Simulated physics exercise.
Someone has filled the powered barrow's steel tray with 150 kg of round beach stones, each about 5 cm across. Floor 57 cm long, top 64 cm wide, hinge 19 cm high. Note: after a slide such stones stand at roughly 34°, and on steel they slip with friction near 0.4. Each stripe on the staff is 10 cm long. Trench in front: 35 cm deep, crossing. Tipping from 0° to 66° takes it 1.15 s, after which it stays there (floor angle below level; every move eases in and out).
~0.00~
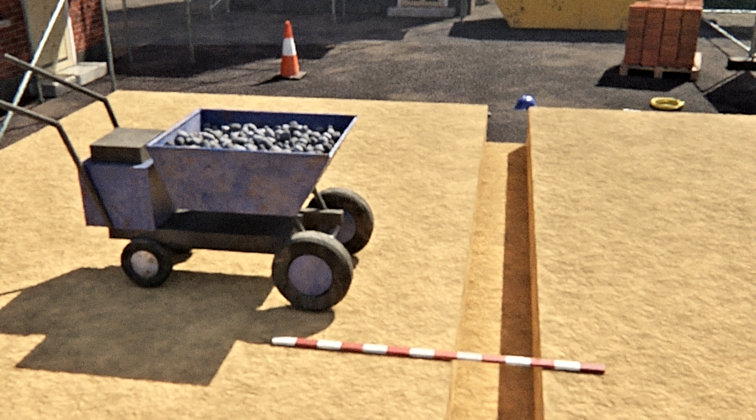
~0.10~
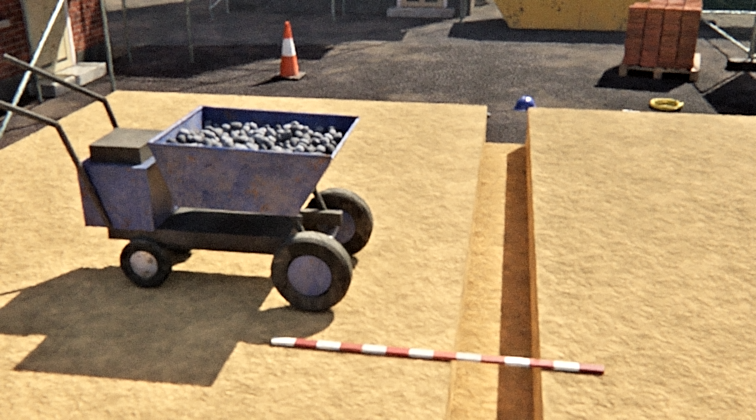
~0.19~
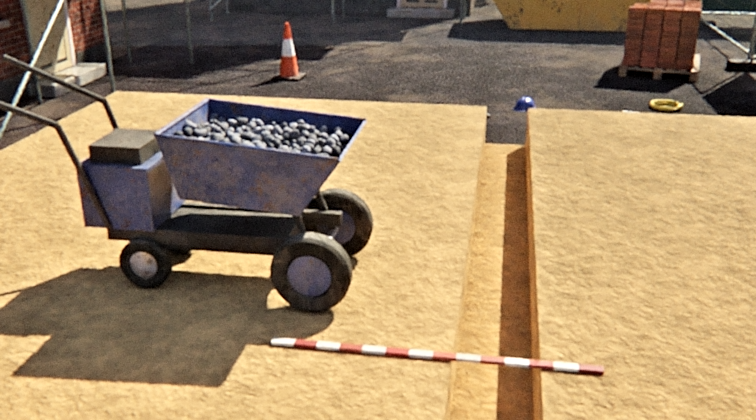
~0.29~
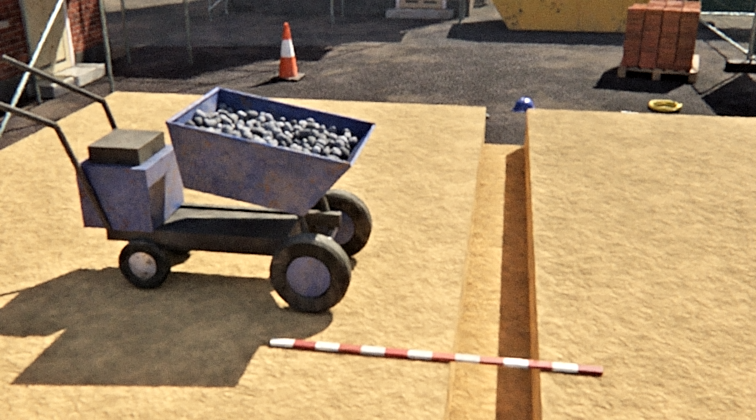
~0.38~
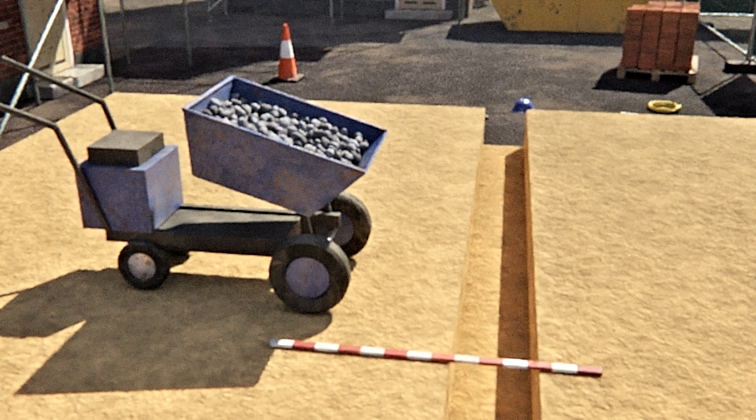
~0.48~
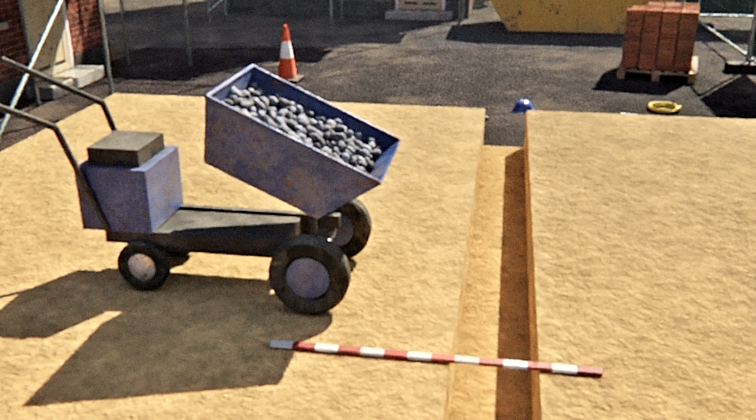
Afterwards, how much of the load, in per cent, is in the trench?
About 80 per cent.
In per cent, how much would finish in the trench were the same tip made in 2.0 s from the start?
Expected share: Around 80%.
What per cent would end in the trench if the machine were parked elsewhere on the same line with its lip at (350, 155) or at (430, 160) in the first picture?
80 % and 20 %.
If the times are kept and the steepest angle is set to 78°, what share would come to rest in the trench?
In that case some 100 per cent.
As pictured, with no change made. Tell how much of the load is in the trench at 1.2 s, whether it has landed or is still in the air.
Approx. 25 % of the load.
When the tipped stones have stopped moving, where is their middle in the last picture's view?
About (493, 343).
After 0.9 s the floor is at 56°; 100 % in the tray; the foremost stones are at (426, 206).
After 1.2 s the floor is at 66°; 69 % in the tray, 4 % short of the trench, 27 % in the trench; the foremost stones are at (528, 340).
After 1.6 s the floor is at 66°; 39 % in the tray, 3 % short of the trench, 56 % in the trench, 2 % past the trench; the foremost stones are at (602, 308).
After 3.5 s the floor is at 66°; 14 % in the tray, 5 % short of the trench, 80 % in the trench, 2 % past the trench; the foremost stones are at (659, 304).
